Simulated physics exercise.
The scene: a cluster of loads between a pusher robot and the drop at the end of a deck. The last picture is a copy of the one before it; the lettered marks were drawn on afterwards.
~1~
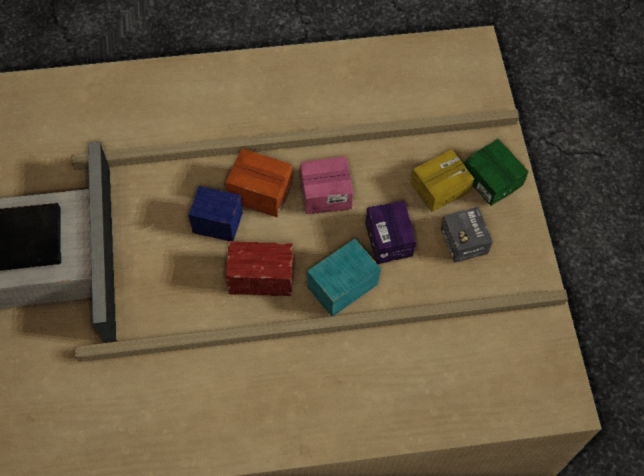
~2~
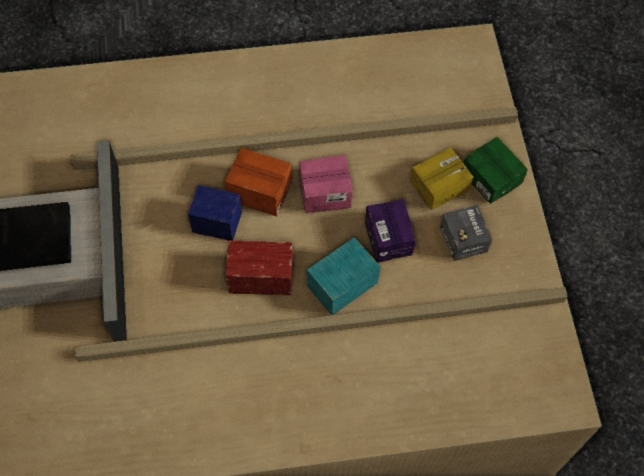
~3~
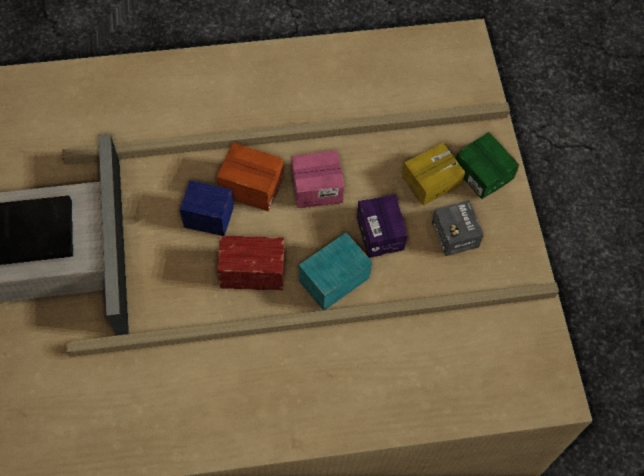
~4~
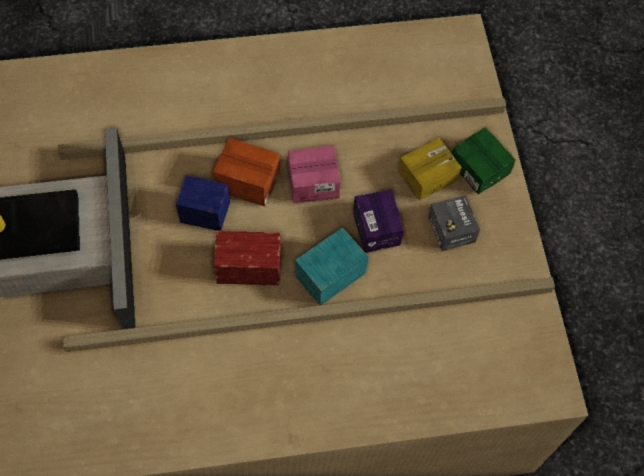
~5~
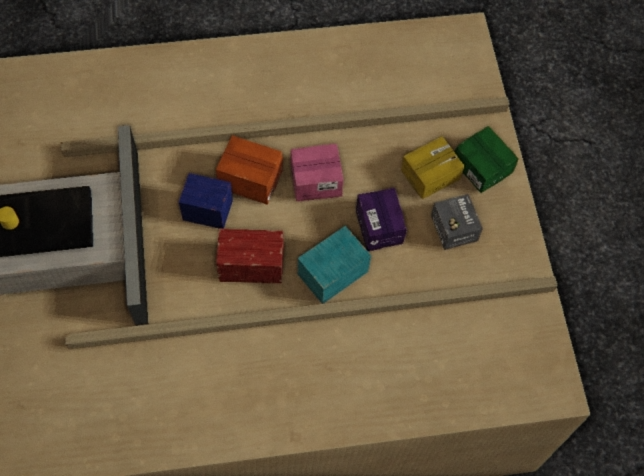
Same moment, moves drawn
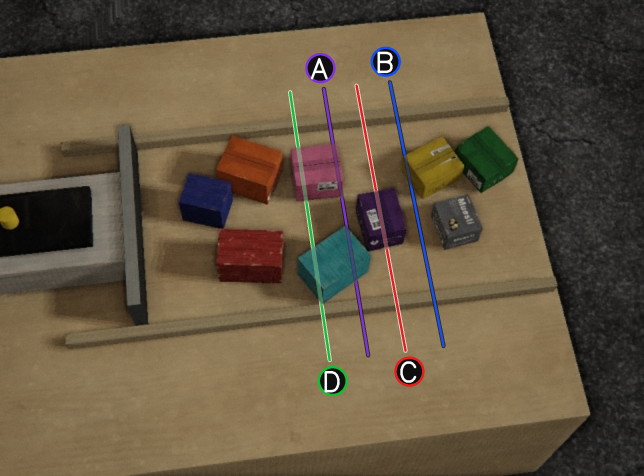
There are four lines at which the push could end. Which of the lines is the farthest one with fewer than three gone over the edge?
B is the last line within the limit.
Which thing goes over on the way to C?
It is the green parcel.
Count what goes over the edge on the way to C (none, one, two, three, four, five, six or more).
One.
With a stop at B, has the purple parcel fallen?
By then, no.
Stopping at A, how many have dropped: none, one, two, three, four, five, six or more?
In all, none.
On the marked copy, A at (345, 213); B at (415, 205); C at (379, 209); D at (309, 217).
With B. Early on, robot (157, 208); turquoise crate (347, 264); orange box (266, 163).
Further on, robot (262, 197); green parcel (502, 157); yellow box (460, 171).
At the end, robot (342, 188); green parcel over the edge; yellow box over the edge; two fallen.
As for the rest, A is within the limit but short; C is within the limit but short; D is within the limit but short.
